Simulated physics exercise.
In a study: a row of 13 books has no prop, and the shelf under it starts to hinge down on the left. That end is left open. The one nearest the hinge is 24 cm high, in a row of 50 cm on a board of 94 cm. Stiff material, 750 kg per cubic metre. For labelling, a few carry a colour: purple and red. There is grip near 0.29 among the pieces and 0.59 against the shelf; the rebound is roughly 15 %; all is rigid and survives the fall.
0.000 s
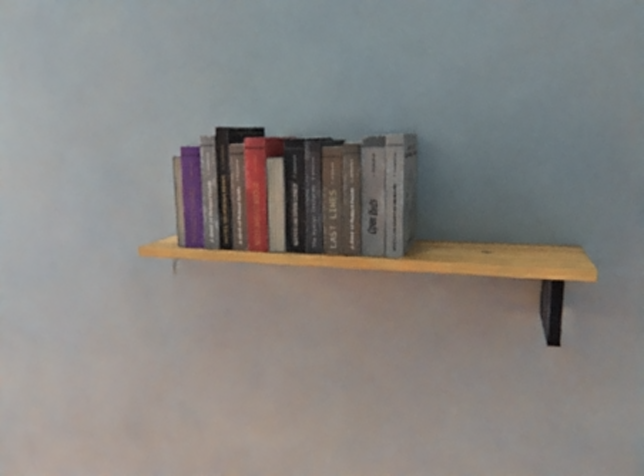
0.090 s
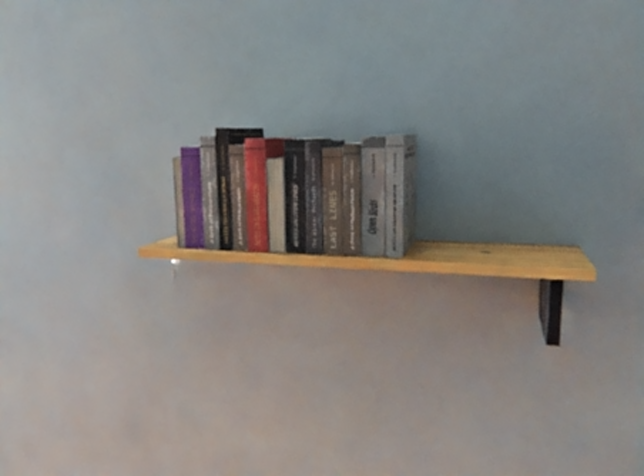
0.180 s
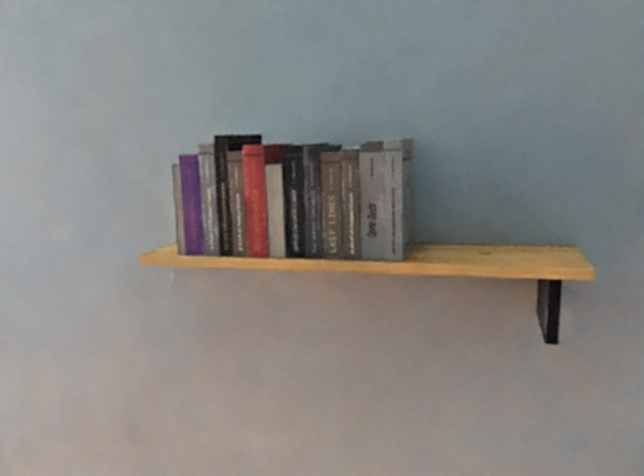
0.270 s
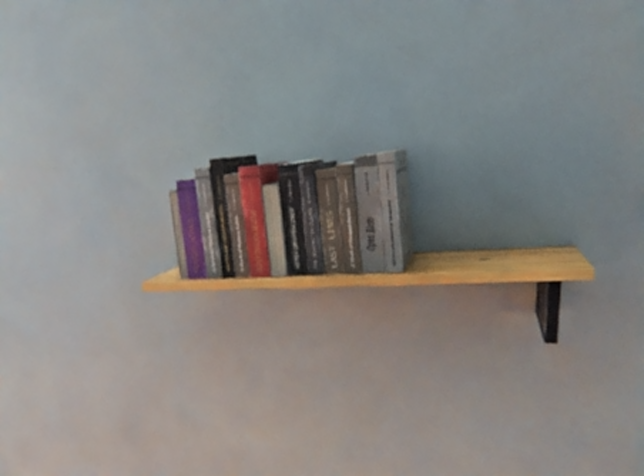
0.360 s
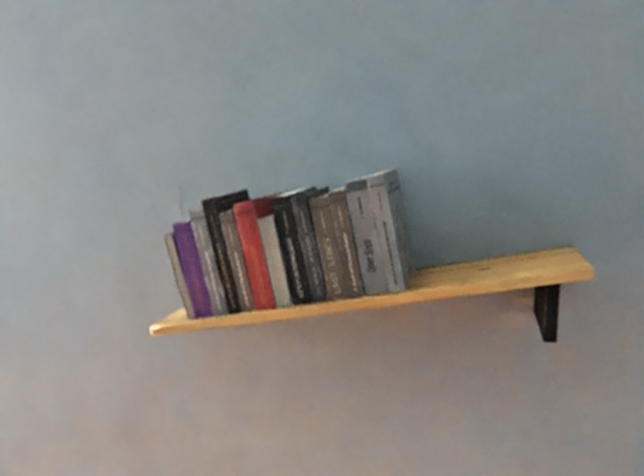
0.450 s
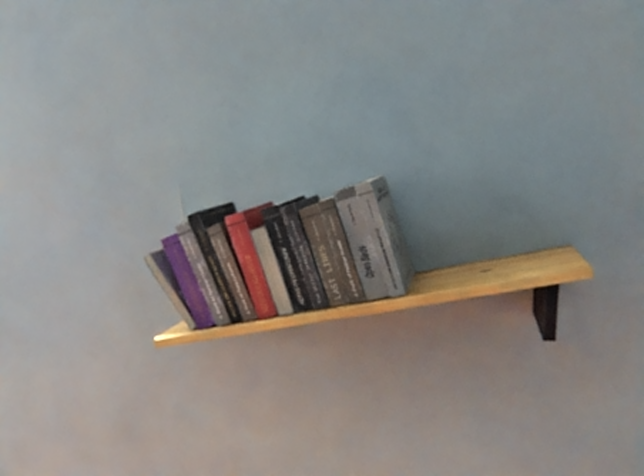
A wooden shelf carrying a row of books hangs on a plain blue-grey wall, seen from the front with a dark bracket under its right end. The books stand packed toward the left, mostly grey, brown and black, with a purple one near the left end and a red one further in. The shelf's left end swings steadily downward, and the books ride down and lean left, the leftmost most, as the camera moves slightly.
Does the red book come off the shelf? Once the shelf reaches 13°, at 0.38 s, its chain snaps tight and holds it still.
No, it stays on the shelf.
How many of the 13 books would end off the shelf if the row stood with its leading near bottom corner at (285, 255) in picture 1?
My answer would be 0.
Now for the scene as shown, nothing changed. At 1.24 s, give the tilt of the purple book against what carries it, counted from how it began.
Some 40 degrees.
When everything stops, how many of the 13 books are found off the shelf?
The total is 3.
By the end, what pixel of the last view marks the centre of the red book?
In the final picture it sits close to (226, 280).
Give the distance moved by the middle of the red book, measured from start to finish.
Roughly 25 centimetres.
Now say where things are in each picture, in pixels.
In the first picture (we follow the side turned to the camera; the camera moves round a little; leans and shifts are taken against what carries them), shelf's free end (150, 252) slope 0°; red book (256, 196); purple book (192, 198); no piece has moved.
In the second picture, shelf's free end (149, 253) slope 0°; red book (256, 197).
In the third picture, shelf's free end (150, 261) slope 1°; red book (255, 203).
In the fourth picture, shelf's free end (153, 287) slope 5°; red book (254, 223).
In the fifth picture, shelf's free end (162, 331) slope 11°; red book (254, 257); steepest lean 3°, the book at (180, 277); one has shifted.
In the sixth picture, shelf's free end (165, 342) slope 13°; red book (251, 267) tipped 5°; purple book (188, 282) tipped 9°; steepest lean 21°, the book at (170, 293); 13 stirred so far.
Around 0.60 s, none of the 13 books off the shelf, 13 disturbed; red book tipped 23°; purple book tipped 35°.
Around 0.86 s, 2 of the 13 books off the shelf; red book tipped 41°; purple book upside down.
Around 1.24 s, 3 of the 13 books off the shelf; red book tipped 57°; purple book tipped 43°, 90 cm lower.
Finally (1.4 s), 3 of the 13 books off the shelf; red book tipped 57°; purple book on its side. Seen by the last camera, middles, red book near (226, 280).
